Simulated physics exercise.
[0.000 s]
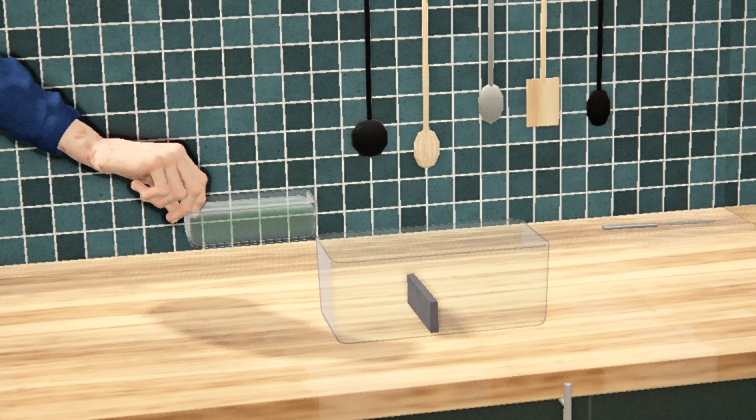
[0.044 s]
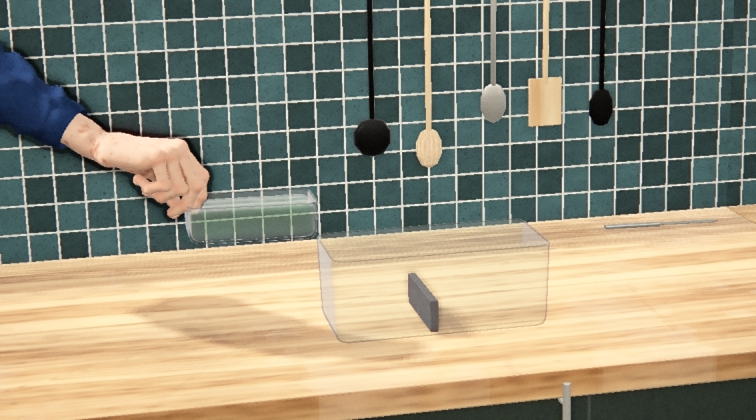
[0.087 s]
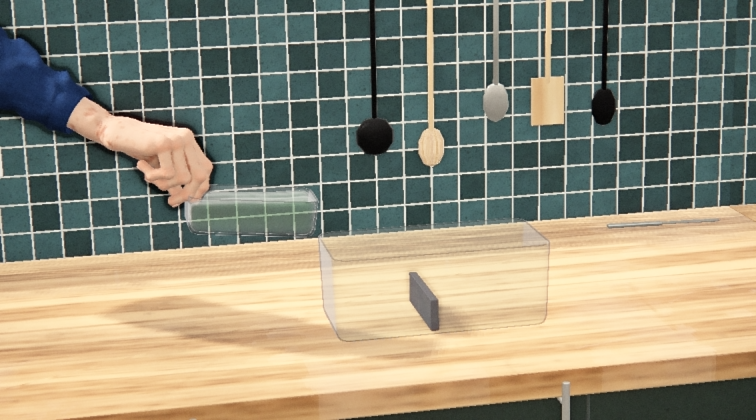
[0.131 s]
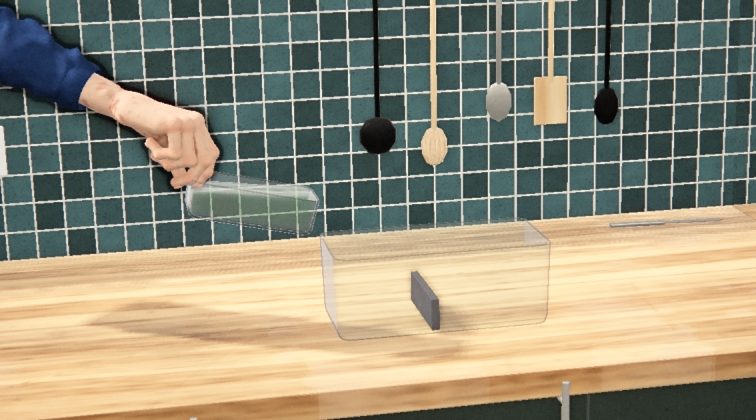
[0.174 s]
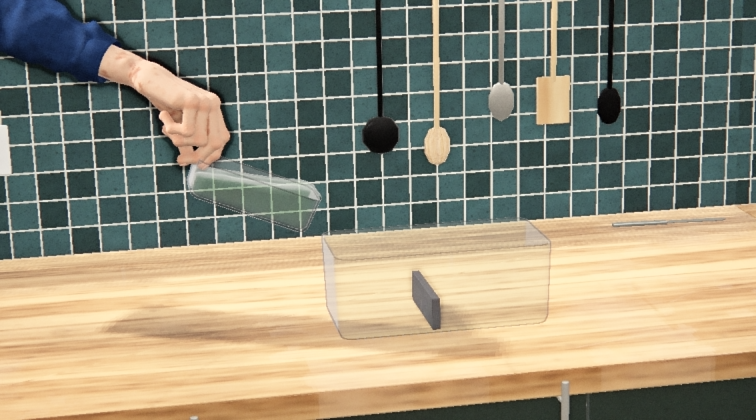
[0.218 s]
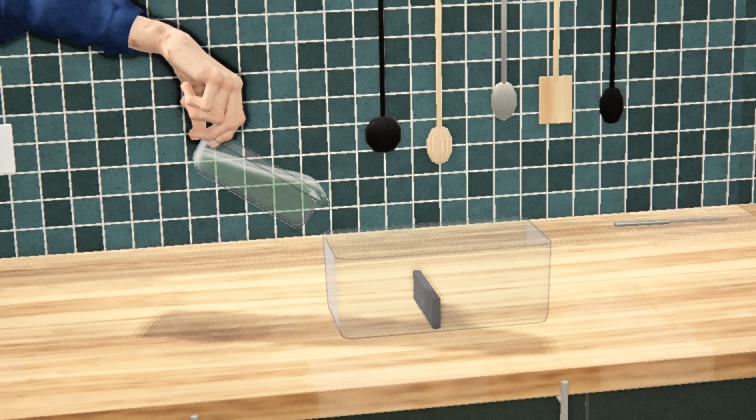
A hand raises and tilts a clear container rightward beside a divided clear basin.
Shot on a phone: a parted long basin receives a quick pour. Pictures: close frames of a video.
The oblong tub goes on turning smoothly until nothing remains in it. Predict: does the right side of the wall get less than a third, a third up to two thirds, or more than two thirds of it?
The quantity right of the wall will come in below one third.
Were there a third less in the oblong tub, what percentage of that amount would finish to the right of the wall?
10 %.
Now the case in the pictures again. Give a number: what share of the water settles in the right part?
Roughly 15 %.
A moment on, the oblong tub is tipped on its side and 15 per cent is still to pour, 32 is left of the wall and 0 right of it.
Next, the oblong tub is tipped right over and 2 per cent is still to pour, 79 is left of the wall and 10 right of it.
Then the oblong tub is tipped right over and 0 per cent is still to pour, 81 is left of the wall and 12 right of it.
Later the oblong tub is tipped right over and 0 per cent is still to pour, 79 is left of the wall and 16 right of it.
Finally, 77 per cent lies left of the wall, 17 right of it and 6 outside.
